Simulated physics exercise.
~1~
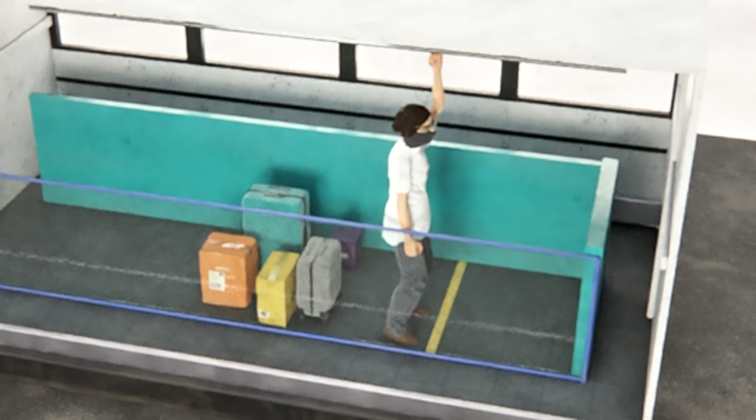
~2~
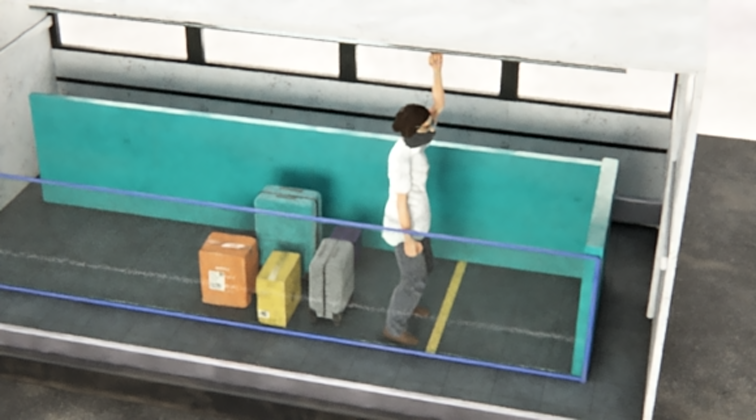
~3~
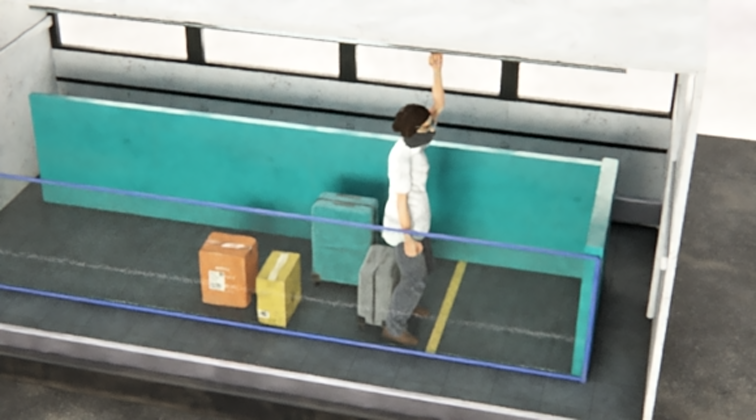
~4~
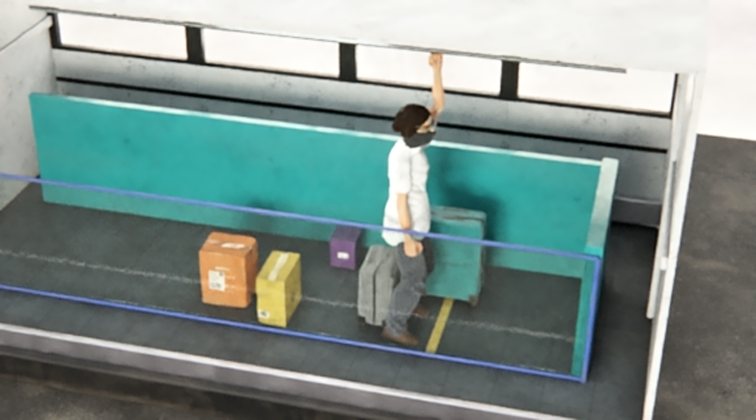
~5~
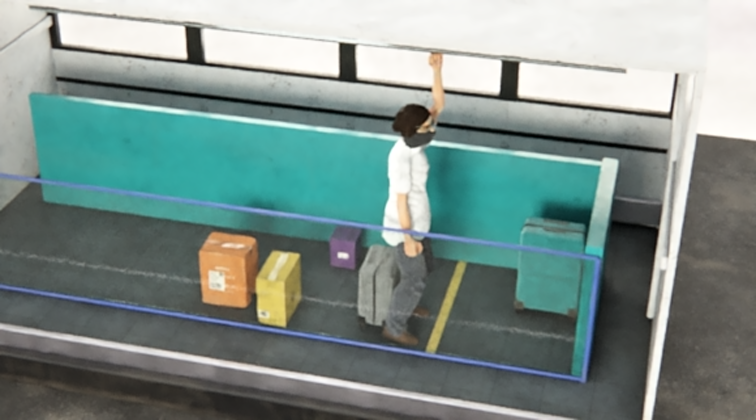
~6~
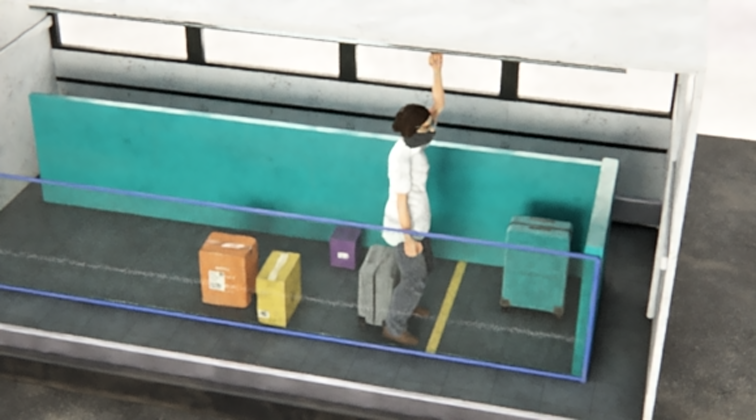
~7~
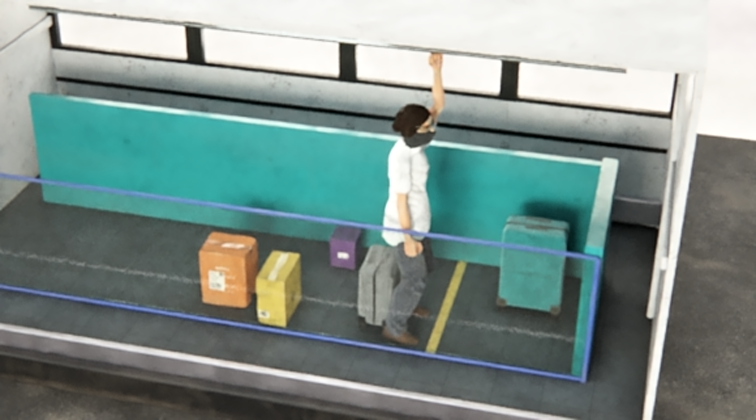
On a shuttle, the teal case rolls right past the yellow line; the grey stops short.
